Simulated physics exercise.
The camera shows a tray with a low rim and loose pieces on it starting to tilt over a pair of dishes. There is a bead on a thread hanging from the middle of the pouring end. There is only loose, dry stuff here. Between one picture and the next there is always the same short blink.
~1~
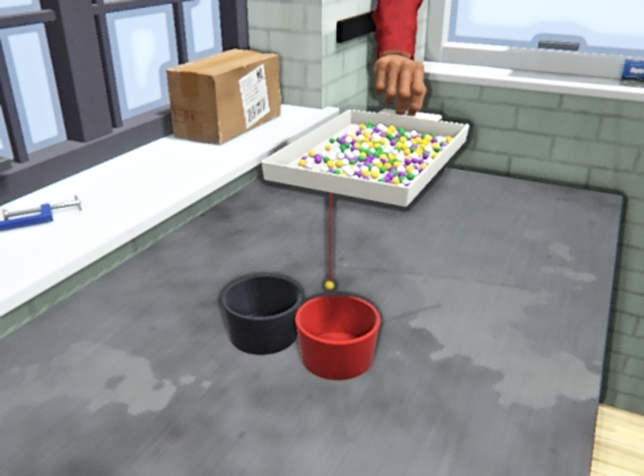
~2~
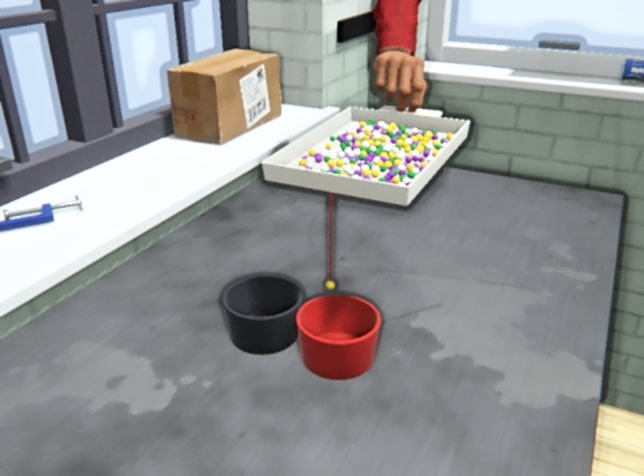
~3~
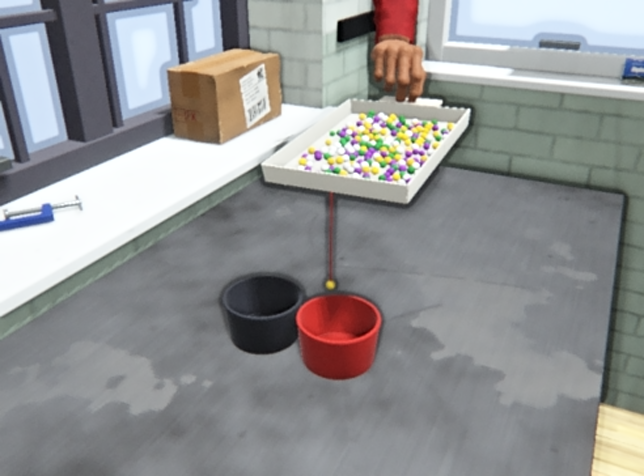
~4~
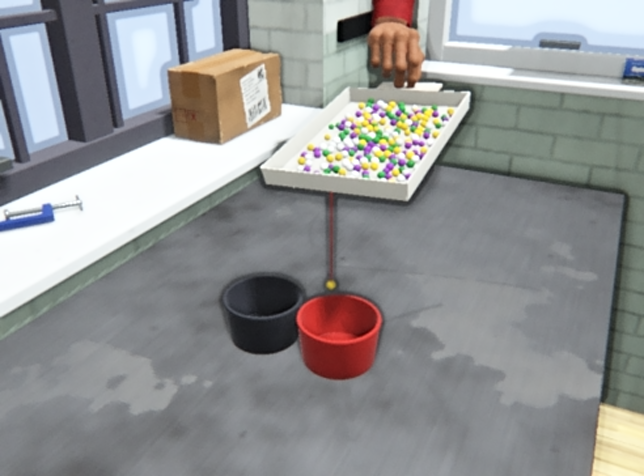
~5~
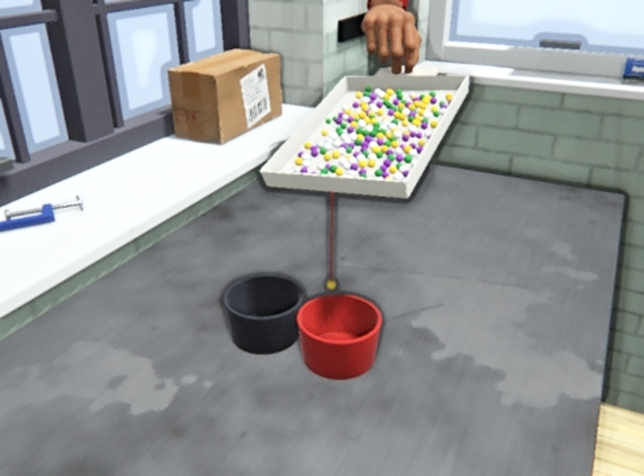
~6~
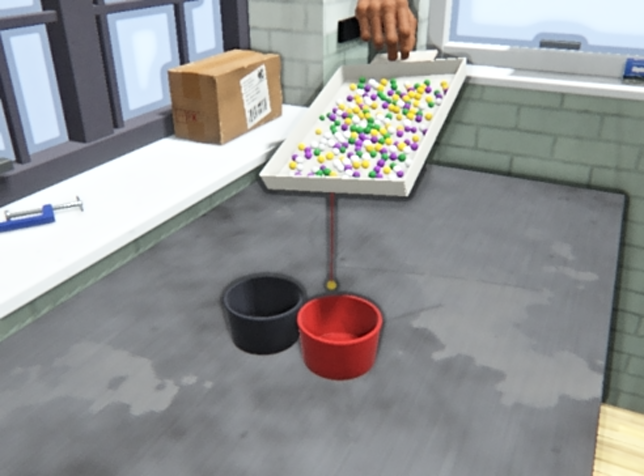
A hand in a red sleeve holds the far end of a white, low-rimmed tray above a gray tabletop, seen from above in a room with pale green brick walls and windows. Multicolored beads cover the tray, a yellow bead hangs beneath its near end above black and red dishes, and a cardboard box sits left. The hand steadily raises the far end, tilting the tray toward the still camera.
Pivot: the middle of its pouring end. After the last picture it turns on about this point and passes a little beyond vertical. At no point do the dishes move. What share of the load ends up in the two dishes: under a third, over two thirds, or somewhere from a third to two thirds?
Over two thirds.
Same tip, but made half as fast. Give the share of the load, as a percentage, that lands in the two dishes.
Estimate: Some 80%.
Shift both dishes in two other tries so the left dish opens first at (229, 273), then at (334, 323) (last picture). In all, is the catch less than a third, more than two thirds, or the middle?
In the middle band; under a third.
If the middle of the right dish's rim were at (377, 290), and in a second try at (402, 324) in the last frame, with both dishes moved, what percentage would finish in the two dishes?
Approximately 0 percent, followed by approximately 10 percent.
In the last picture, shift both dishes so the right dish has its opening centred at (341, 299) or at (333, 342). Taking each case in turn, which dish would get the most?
First try: The dish on the left-hand side; second try: The dish on the left-hand side.
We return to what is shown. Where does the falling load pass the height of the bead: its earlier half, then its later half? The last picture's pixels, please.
First around (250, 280), afterwards around (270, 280).
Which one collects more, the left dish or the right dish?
It's the leftmost one that wins.
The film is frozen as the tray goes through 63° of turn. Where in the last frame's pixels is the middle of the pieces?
Near (303, 159).
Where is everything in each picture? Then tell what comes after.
Corners of the pouring end (264, 161) and (407, 187), level; middle of the load (376, 155), round plastic beads; left dish (242, 332); right dish (320, 356); bead on its thread (330, 285), in the first picture.
Corners of the pouring end (265, 162) and (408, 186), level; middle of the load (377, 153), in the second picture.
Corners of the pouring end (264, 164) and (407, 184), tipped barely, lowest at the left corner; middle of the load (377, 148), in the third picture.
Corners of the pouring end (263, 167) and (406, 182), tipped a little, lowest at the left corner; middle of the load (376, 141), in the fourth picture.
Corners of the pouring end (263, 170) and (405, 180), tipped clearly, lowest at the left corner; middle of the load (373, 134), in the fifth picture.
Corners of the pouring end (262, 174) and (403, 179), tipped clearly, lowest at the left corner; middle of the load (367, 131), almost all on the move; left dish (244, 332); right dish (322, 356), in the sixth picture.
Just after the last frame, tray tipped steeply; almost all on the tray; about a tenth in the air.
A moment on, tray tipped right over; roughly a third on the tray; roughly a quarter in the left dish; about a tenth outside both; roughly a quarter in the air.
Further on, tray tipped past a quarter turn; just a few in the right dish; the larger part in the left dish; roughly a quarter outside both; just a few in the air.
When it is over, tray tipped past a quarter turn; just a few in the right dish; the larger part in the left dish; roughly a quarter outside both.
